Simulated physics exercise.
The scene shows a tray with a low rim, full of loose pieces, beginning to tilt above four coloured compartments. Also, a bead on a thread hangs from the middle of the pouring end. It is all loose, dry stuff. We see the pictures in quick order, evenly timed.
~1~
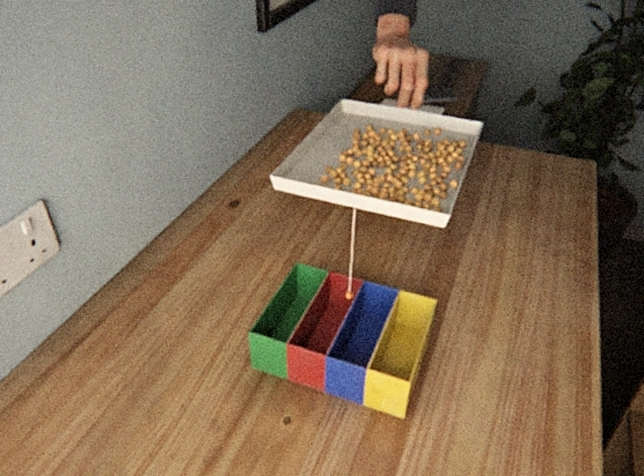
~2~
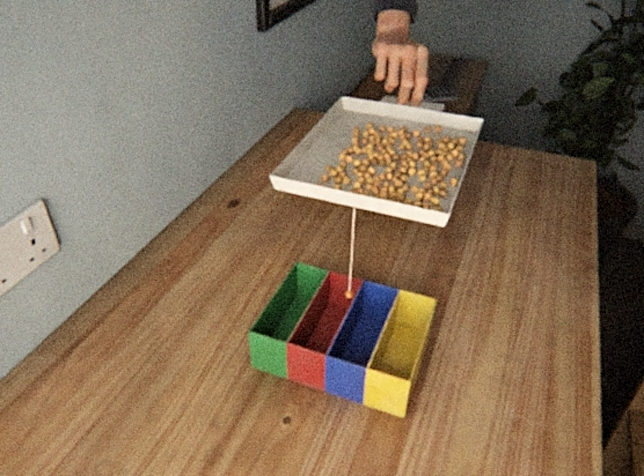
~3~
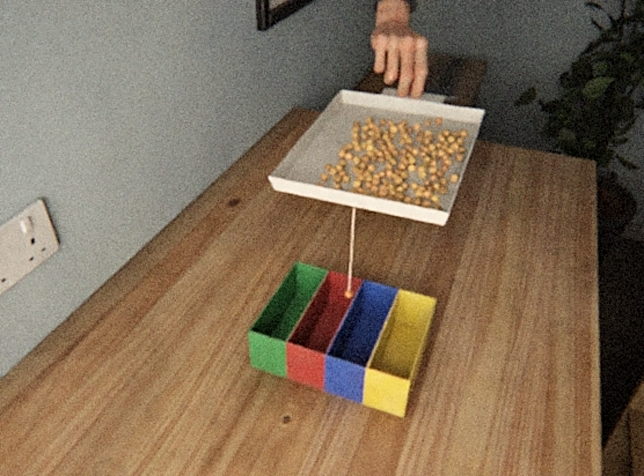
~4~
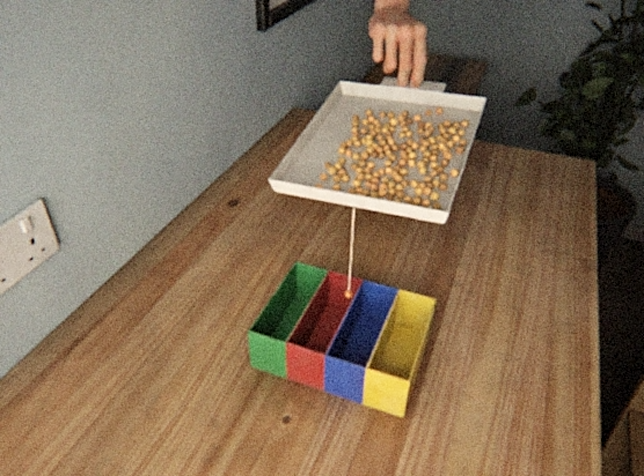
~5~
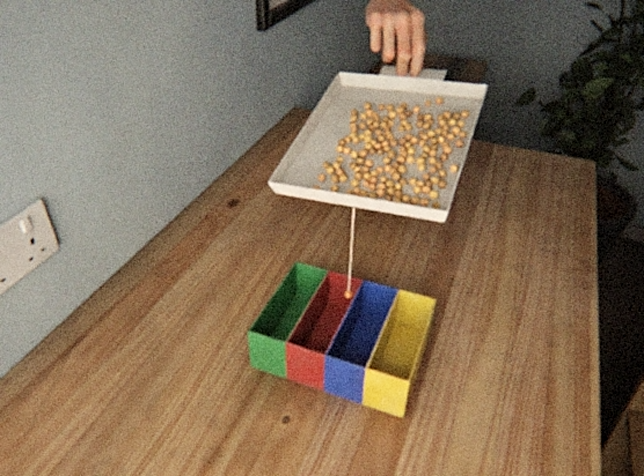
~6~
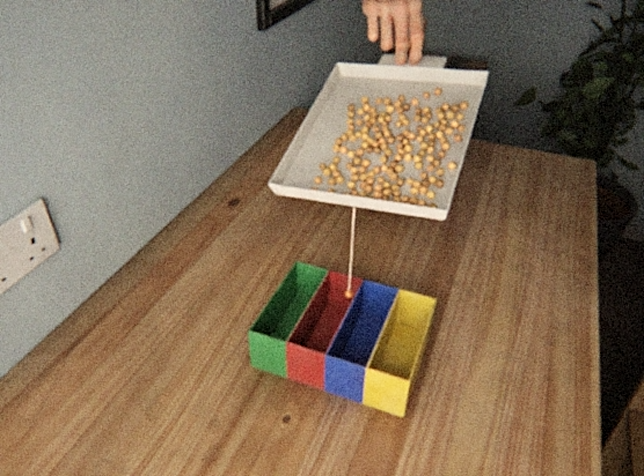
A hand at the far end of a white, low-rimmed tray steadily raises that end, tilting the tray toward the viewer while the round, tan wooden beads shift slightly inside. Below the tray's near edge, a small bead hangs almost still on a pale thread above an open box with green, red, blue and yellow compartments from left to right. The unmoving camera looks down along a wooden table beside a grey-blue wall, with a socket at left and a dark leafy plant at right.
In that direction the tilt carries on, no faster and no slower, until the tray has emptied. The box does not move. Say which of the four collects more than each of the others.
The green one collects the most.
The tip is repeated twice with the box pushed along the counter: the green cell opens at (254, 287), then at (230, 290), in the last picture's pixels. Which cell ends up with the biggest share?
First: Red. Second: Red.
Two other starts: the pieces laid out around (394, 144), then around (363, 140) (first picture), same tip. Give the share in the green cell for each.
Respectively 40 and 50 per cent.
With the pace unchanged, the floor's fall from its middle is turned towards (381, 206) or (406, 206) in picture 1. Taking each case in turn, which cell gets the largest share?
The first try: The yellow one. The second: That yellow cell.
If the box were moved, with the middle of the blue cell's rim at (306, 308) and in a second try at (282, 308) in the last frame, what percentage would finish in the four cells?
It would be roughly 100 per cent for the first and roughly 100 per cent for the second.
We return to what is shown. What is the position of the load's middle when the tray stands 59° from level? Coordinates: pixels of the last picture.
The middle of the load sits near (334, 182).
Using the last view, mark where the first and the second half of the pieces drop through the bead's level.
Half one: (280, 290), half two: (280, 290).
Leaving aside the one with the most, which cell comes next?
Rank two - the red one.
Soon, tray tipped steeply; nearly all on the tray; a stray few in the green cell; a stray few falling or outside the box.
A while on, tray tipped right over; about a quarter on the tray; about a quarter in the green cell; a small part in the red cell; a stray few in the blue cell; about half falling or outside the box.
Towards the end, tray tipped past a quarter turn; about a third in the green cell; about a quarter in the red cell; a stray few in the blue cell; a stray few in the yellow cell; about a third falling or outside the box.
Finally, tray tipped past a quarter turn; about a third in the green cell; about a quarter in the red cell; a stray few in the blue cell; a stray few in the yellow cell; about a third outside the box.
